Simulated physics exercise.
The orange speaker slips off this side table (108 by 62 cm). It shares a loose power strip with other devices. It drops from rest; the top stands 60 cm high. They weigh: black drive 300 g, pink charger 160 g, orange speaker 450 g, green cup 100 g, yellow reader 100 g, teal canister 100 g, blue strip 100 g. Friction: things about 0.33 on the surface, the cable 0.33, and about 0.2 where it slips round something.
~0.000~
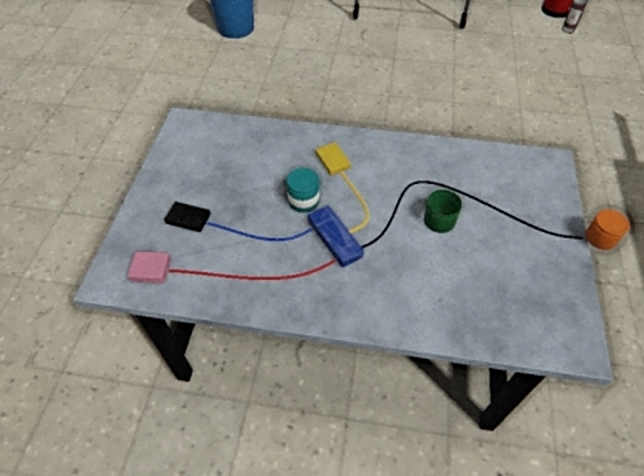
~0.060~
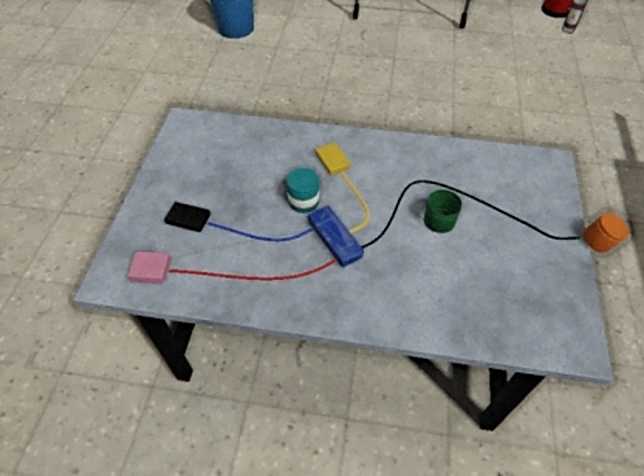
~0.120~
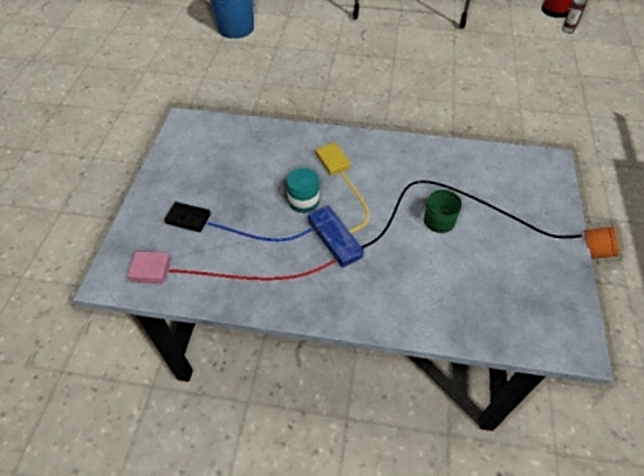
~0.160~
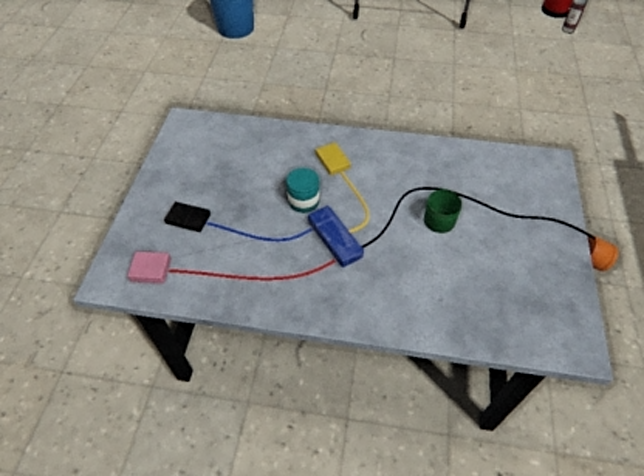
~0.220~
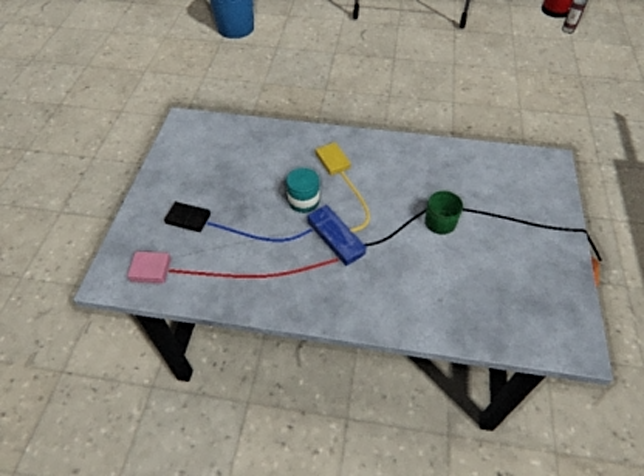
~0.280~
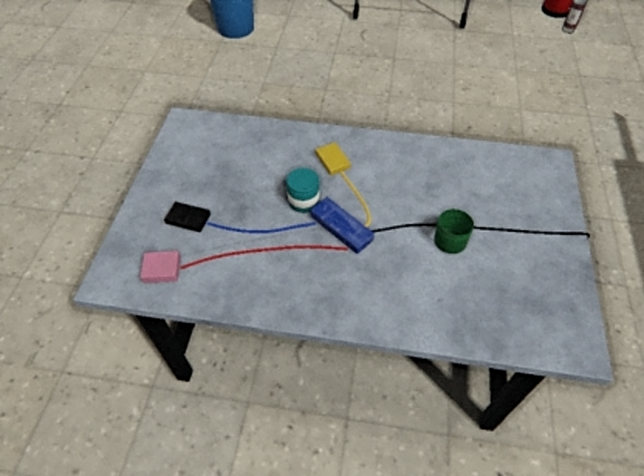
Orange speaker slipping off the right edge of a grey table, its black cable straightening, tugging the blue strip and nudging a green cup.
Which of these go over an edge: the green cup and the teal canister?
In order: The green cup drops off; the teal canister remains up there.
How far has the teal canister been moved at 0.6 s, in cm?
About 0 cm.
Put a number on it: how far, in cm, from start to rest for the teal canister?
About 1 cm.
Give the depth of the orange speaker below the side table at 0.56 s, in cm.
About 35 cm.
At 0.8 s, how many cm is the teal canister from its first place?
About 0 cm.
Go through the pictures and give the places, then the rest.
The first frame shows shows, green cup (445, 202); teal canister (303, 179); black cable runs through (381, 235) (401, 196) (443, 186) (493, 207) (546, 232).
The second frame shows shows, orange speaker (612, 225); black cable runs through (381, 235) (443, 185) (544, 234).
The third frame shows shows, orange speaker (601, 243); black cable runs through (381, 235) (443, 185) (545, 233).
The fourth frame shows shows, orange speaker (596, 253); black cable runs through (381, 234) (561, 222).
The fifth frame shows shows, orange speaker (583, 273); black cable runs through (388, 238) (483, 213).
The sixth frame shows shows, green cup (456, 223); teal canister (303, 179); black cable runs through (395, 228) (508, 230) (567, 234).
After 0.6 s, the strip's end of the black cable at (421, 220); green cup 33 cm off its start, pink charger 20 cm off its start, blue strip 15 cm off its start.
After 0.8 s, the strip's end of the black cable at (469, 228); green cup over the edge, blue strip 25 cm off its start, pink charger 25 cm off its start.
After 1.1 s, the strip's end of the black cable at (503, 234); green cup over the edge, pink charger 33 cm off its start at (302, 251), blue strip 32 cm off its start at (479, 223).
After 1.4 s, the strip's end of the black cable at (524, 236); green cup over the edge, pink charger 38 cm off its start, blue strip 37 cm off its start.
After 2.6 s, the strip's end of the black cable at (524, 236); green cup over the edge, teal canister 1 cm off its start at (305, 177), pink charger 38 cm off its start at (328, 250), blue strip 37 cm off its start at (500, 225).
